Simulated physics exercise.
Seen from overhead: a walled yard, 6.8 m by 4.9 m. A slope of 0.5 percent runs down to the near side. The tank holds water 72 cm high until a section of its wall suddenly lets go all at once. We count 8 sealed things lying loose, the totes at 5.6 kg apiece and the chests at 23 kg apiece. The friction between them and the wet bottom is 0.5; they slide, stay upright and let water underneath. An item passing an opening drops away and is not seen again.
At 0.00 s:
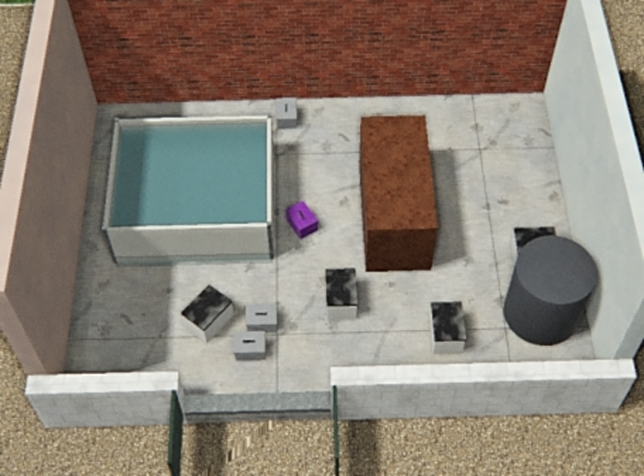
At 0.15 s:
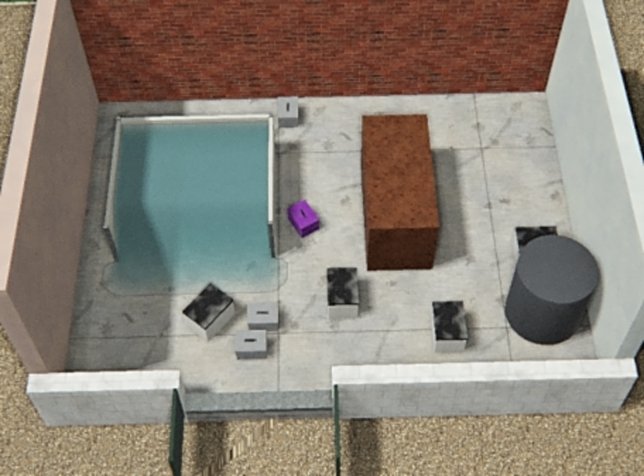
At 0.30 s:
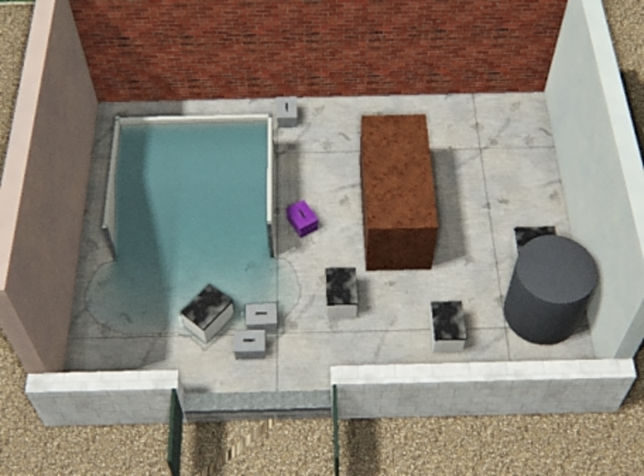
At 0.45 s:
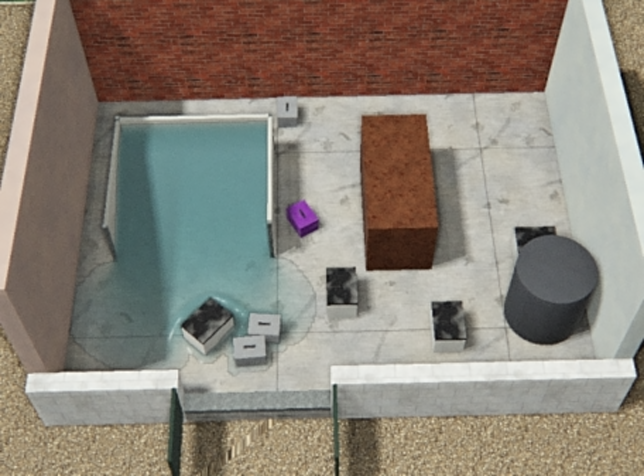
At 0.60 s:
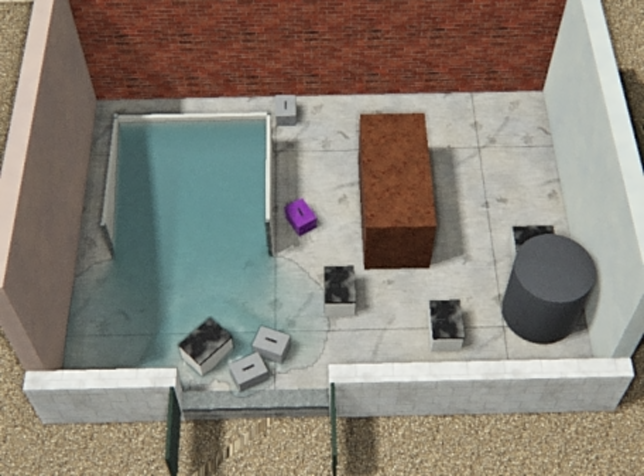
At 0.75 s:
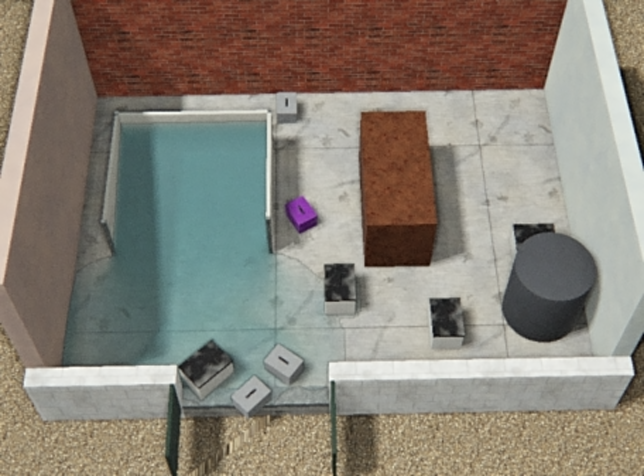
Water poured out of the pool as its near wall disappeared, spreading across the walled yard toward the front, then pushed a black-topped box and two small gray boxes nearer the opening.
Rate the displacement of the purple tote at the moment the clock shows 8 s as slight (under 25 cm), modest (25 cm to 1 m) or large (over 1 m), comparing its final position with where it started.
Slight.
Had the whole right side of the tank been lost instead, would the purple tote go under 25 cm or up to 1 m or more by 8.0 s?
Afterwards the purple tote is carried a long way.
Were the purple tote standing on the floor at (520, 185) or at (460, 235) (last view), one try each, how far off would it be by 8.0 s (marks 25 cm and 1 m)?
Spot one - it barely budges; spot two - it barely budges.
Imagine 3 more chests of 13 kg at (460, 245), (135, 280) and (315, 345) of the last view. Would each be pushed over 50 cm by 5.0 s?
Within it, beyond it, beyond it.
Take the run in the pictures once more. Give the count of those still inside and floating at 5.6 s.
0 at that moment.
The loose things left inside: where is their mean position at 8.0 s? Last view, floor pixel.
I'd say about (409, 234) in the last view.
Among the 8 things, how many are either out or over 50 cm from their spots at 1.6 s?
3 of them.
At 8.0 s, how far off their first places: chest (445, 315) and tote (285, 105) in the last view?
In that order: 60 cm, 150 cm.
After 1.6 s the purple tote is near (301, 210), 0.0 m from its start, aground; 3 of 8 are out; 0 afloat.
After 3.6 s the purple tote is near (301, 210), 0.0 m from its start, aground; 3 of 8 are out; 0 afloat.
After 5.6 s the purple tote is near (301, 210), 0.0 m from its start, aground; 3 of 8 are out; 0 afloat.
After 8.0 s the purple tote is near (301, 210), 0.0 m from its start, aground; 3 of 8 are out; 0 afloat.
